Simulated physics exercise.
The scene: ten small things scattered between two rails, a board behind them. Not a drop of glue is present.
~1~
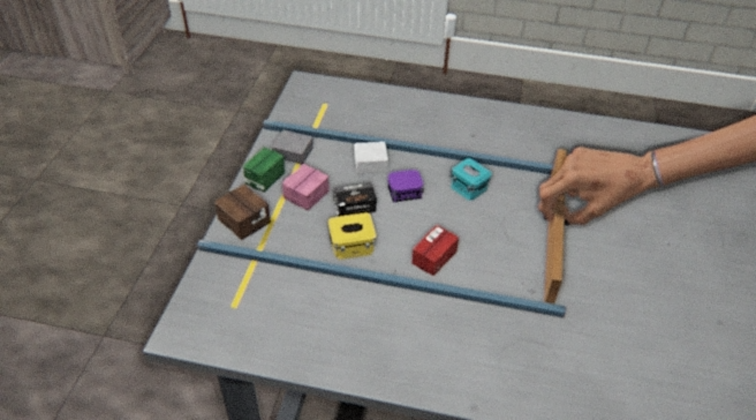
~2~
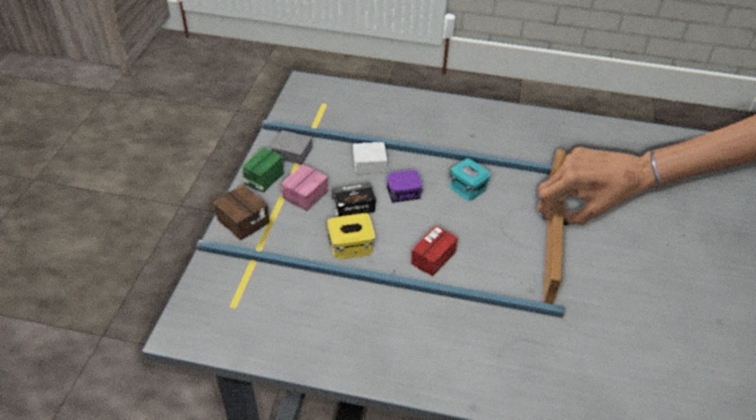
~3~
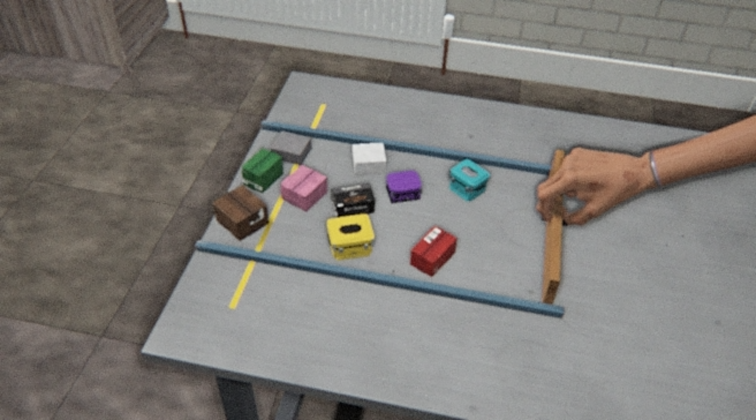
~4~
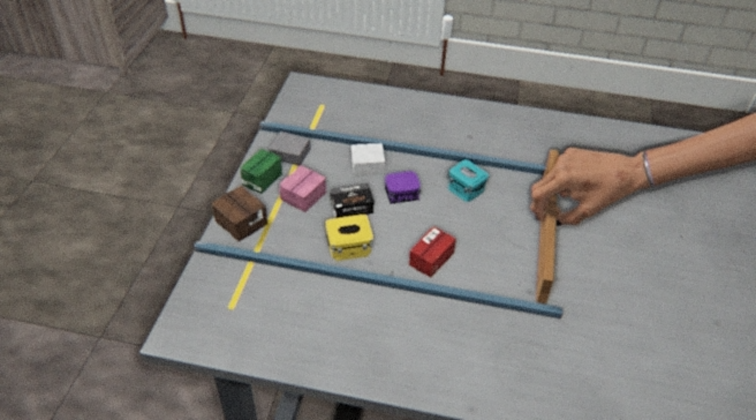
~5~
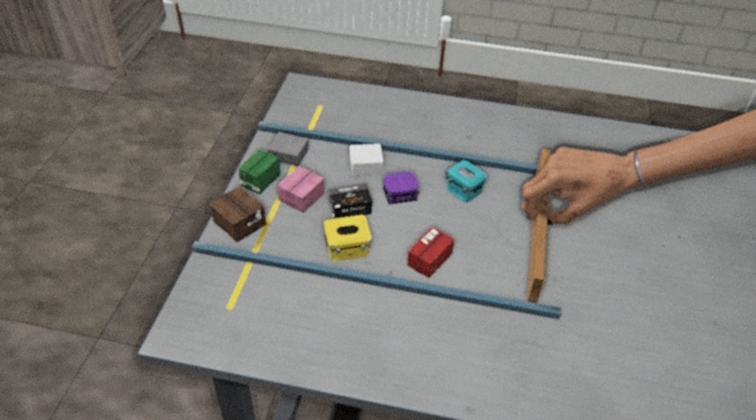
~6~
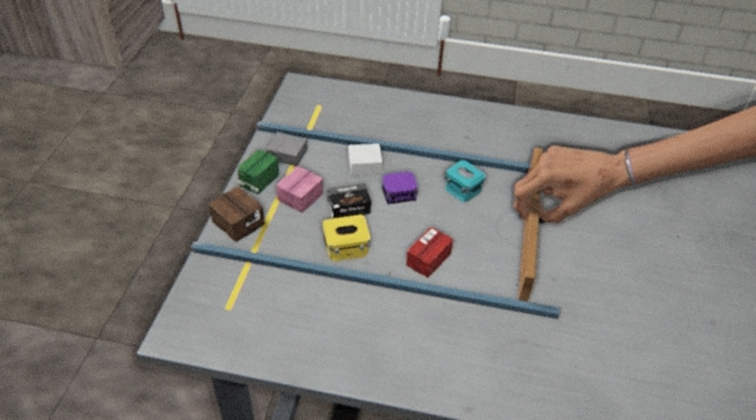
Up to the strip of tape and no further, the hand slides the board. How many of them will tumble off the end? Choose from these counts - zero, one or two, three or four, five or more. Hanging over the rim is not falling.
Count: One or two.
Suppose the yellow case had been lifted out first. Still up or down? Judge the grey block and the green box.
Well, the grey block is still there while the green box goes off the edge.
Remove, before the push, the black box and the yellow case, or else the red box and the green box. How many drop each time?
Count of fallen: 1 / 1.
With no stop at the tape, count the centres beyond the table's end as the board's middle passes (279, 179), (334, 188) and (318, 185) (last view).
Per position: 2 / 0 / 0.
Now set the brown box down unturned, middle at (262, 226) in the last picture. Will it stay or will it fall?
From that start the object does not stay.
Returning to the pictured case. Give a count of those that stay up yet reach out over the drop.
It's 3.
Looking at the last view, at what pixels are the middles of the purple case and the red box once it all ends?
Final positions: Near (270, 181); near (248, 227).
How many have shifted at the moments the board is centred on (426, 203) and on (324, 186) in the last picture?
At the first spot the count is 3, and at the second it is 9.
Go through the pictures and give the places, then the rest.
In the first picture, green box (264, 170); brown box (243, 212); grey block (293, 148); board (556, 222); tape (286, 191).
In the second picture, brown box (242, 212); board (555, 222).
In the third picture, grey block (291, 148); black box (353, 201).
In the fourth picture, green box (261, 171); yellow case (349, 238).
In the fifth picture, brown box (238, 214); red box (431, 252).
In the sixth picture, green box (258, 172); brown box (237, 214); grey block (287, 149); board (531, 220); tape (281, 192).
Soon after, none off yet; green box at rest near (258, 172); brown box at rest near (237, 214); grey block at rest near (287, 149).
In the end, the number that fall off is one or two; gone, brown box and green box.
